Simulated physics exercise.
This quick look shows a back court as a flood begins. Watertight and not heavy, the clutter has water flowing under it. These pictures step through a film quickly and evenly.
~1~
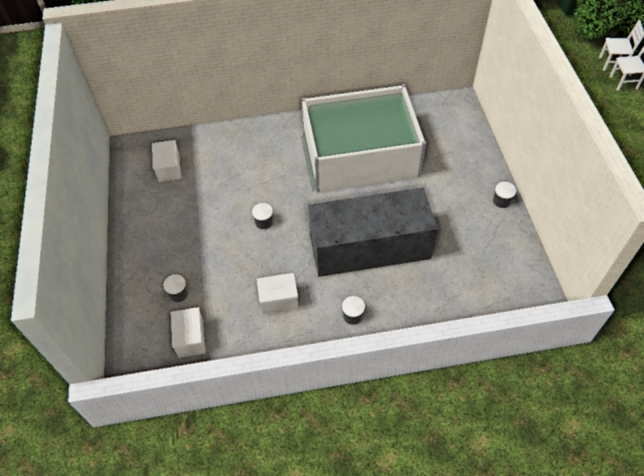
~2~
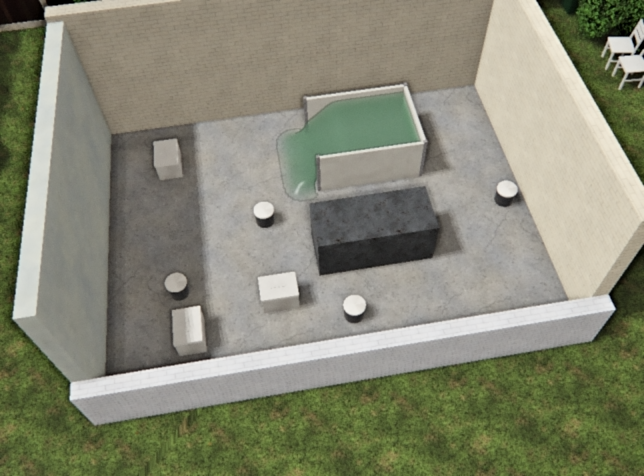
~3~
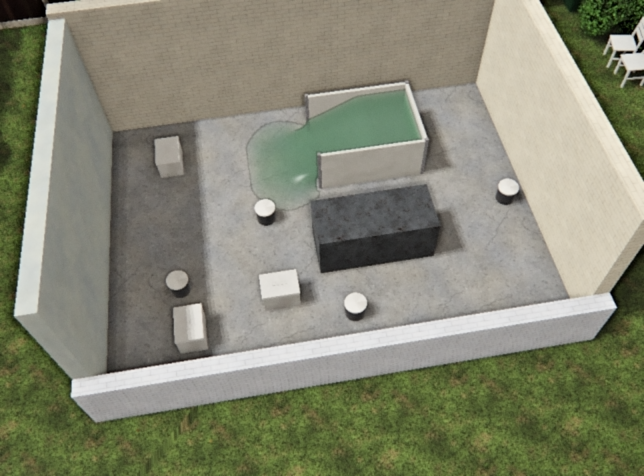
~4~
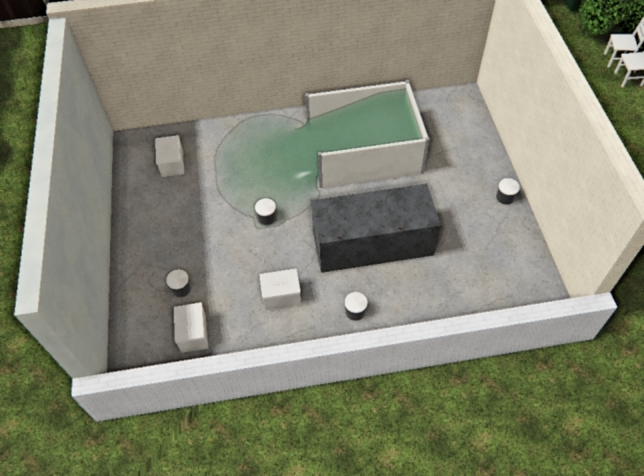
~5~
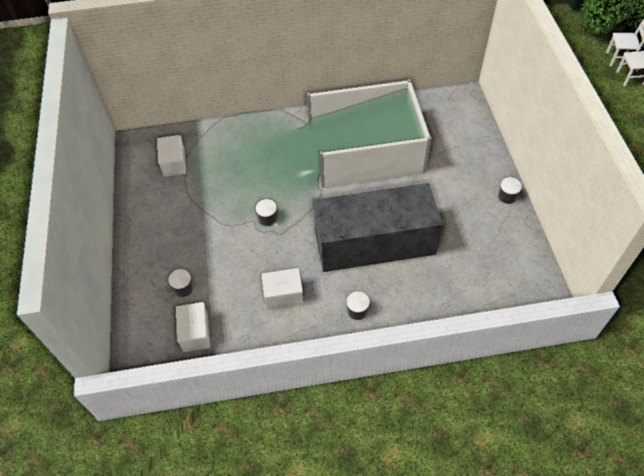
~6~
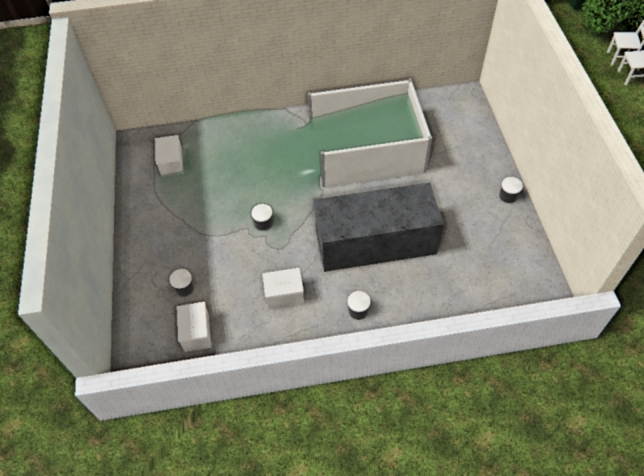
Green water pours from the opened left end of a pale-walled tank at the back of a walled grey court, seen from high above with grass outside. A long dark block sits before the tank, with small pale boxes and white-topped, dark-sided round pails scattered around. The water fans leftward across the floor, thinning around the nearest pail and the back-left box, while the clutter barely shifts.
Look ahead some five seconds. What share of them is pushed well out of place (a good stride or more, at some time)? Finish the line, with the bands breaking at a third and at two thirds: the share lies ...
The share lies at two thirds or above.
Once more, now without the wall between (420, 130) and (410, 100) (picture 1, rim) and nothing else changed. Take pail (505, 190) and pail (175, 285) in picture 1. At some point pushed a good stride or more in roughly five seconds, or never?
Lab note, as listed: Reached that mark / stayed below that mark.
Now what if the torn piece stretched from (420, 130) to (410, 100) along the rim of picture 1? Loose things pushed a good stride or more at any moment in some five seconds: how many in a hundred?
I'd put it at about 30 percent.
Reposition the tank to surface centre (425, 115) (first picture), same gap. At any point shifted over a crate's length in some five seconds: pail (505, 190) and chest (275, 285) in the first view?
Findings in sequence - stopped sooner; stopped sooner.
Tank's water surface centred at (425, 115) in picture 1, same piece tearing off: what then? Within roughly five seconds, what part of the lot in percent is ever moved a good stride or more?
About 60 per cent.
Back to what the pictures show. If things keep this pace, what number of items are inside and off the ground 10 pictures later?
You get 1.
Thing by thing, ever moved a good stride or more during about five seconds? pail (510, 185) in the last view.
Below that mark.
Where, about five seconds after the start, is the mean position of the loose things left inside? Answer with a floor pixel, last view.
Roughly at (348, 277).
A moment on, 2 of 7 are well off their spots; 0 afloat.
Next, 3 of 7 are well off their spots; 1 afloat.
Later, 3 of 7 are well off their spots; 4 afloat.
In the end, 6 of 7 are well off their spots, and 6 have been at some point; 3 afloat.
